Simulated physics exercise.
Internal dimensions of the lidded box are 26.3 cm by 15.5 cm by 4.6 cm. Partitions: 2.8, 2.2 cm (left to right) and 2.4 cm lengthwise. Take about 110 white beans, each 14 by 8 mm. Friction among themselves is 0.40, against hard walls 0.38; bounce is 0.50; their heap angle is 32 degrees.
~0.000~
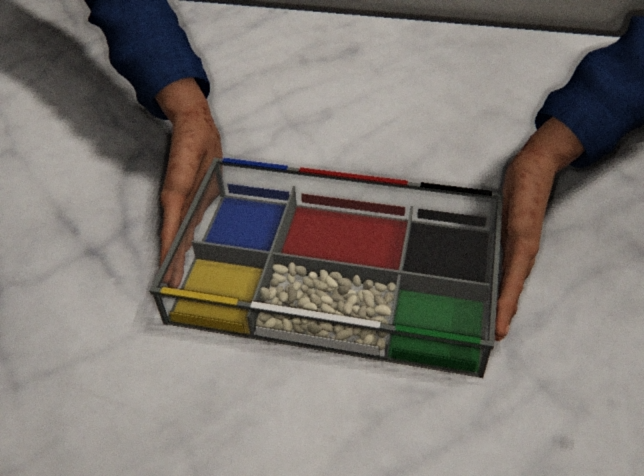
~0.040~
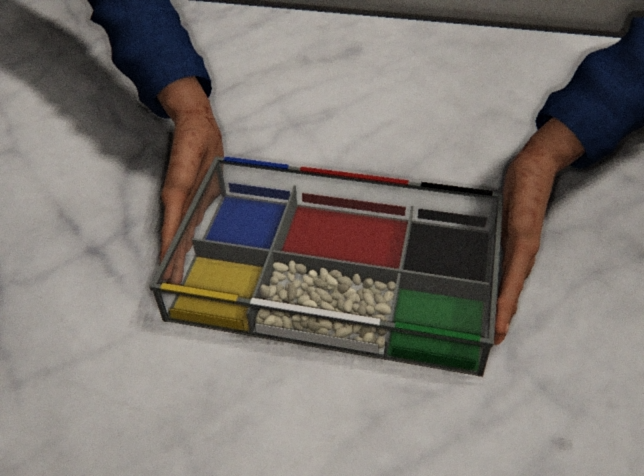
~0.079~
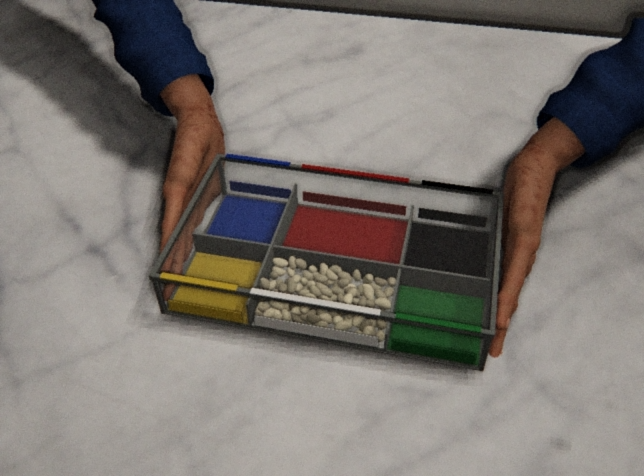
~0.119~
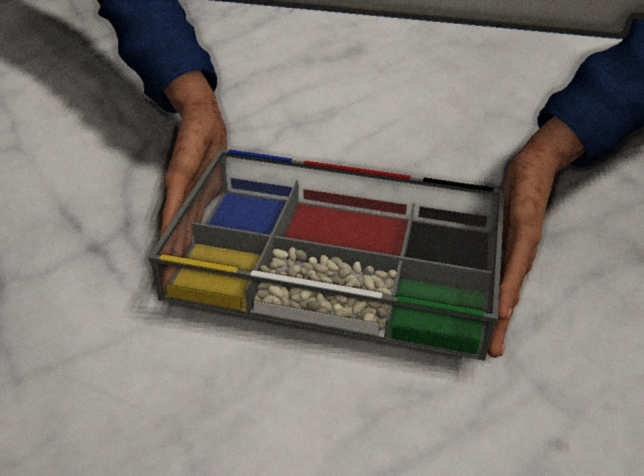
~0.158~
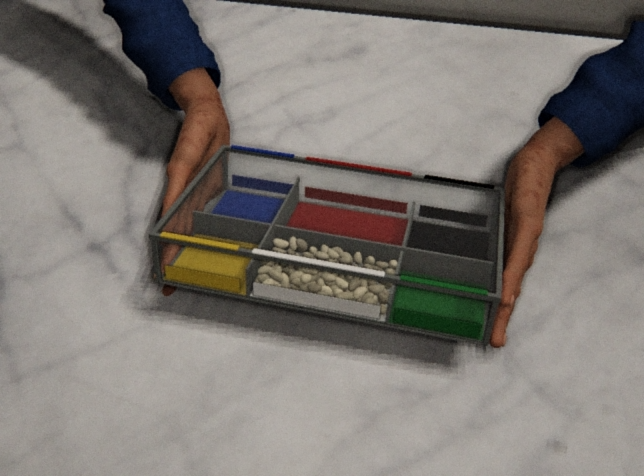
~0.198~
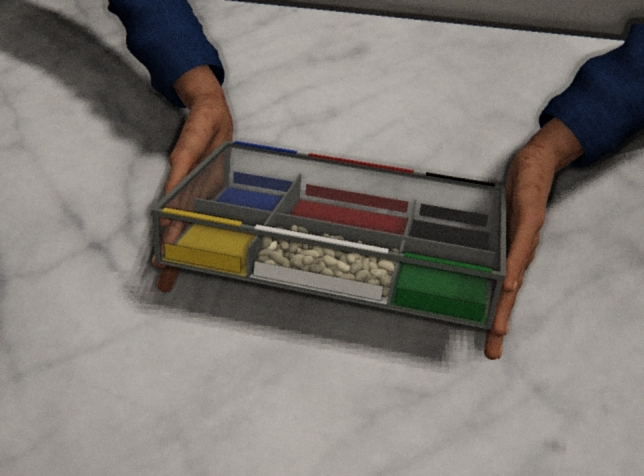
On a pale marble surface, two hands in blue sleeves hold a clear divided box with blue, red, black, yellow and green sections and white beans in the front middle one. The box starts out flat, then the hands steadily tilt it, its front side rising as the beans stay in their compartment.
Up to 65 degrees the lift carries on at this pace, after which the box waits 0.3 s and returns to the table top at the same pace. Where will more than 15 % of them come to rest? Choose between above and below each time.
Red: Above, blue: Below, green: Below, yellow: Below, white: Above, black: Below.
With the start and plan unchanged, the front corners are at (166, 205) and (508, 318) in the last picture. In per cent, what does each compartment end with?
So it works out as red at 0 percent, blue at 0 percent, green at 10 percent, yellow at 0 percent, white at 45 percent and black at 45 percent.
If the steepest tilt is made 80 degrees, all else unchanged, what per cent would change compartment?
Estimate: Around 60 %.
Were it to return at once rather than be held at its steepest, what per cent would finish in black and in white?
Black 5; white 70.
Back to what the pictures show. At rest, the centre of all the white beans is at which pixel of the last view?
About (337, 286).
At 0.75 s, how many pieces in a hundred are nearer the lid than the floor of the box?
Around 20 in a hundred, give or take.
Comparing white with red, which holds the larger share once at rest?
That would be the white compartment.
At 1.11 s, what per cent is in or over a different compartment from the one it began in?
About 30 %.
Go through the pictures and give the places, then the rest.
The first frame shows box tilt 0 degrees, front corners at (157, 289) and (488, 343); white 100 %.
The second frame shows box tilt 1 degrees, front corners at (157, 285) and (488, 340).
The third frame shows box tilt 4 degrees, front corners at (156, 275) and (489, 332), lowest corner right back.
The fourth frame shows box tilt 9 degrees, front corners at (155, 257) and (492, 316), lowest corner right back.
The fifth frame shows box tilt 15 degrees, front corners at (156, 235) and (495, 296), lowest corner right back.
The sixth frame shows box tilt 21 degrees, front corners at (158, 211) and (500, 275), lowest corner right back; white 100 %. The box's pace is about 150 degrees a second.
After 0.75 s, tilt 65 degrees; red 25 %, white 75 %, black 5 %.
After 1.11 s, tilt 36 degrees; red 25 %, white 70 %, black 5 %.
After 1.56 s, tilt 0 degrees; red 25 %, white 70 %, black 5 %.
At rest (2.3 s), red 25 %, blue 0 %, green 0 %, yellow 0 %, white 70 %, black 5 %.
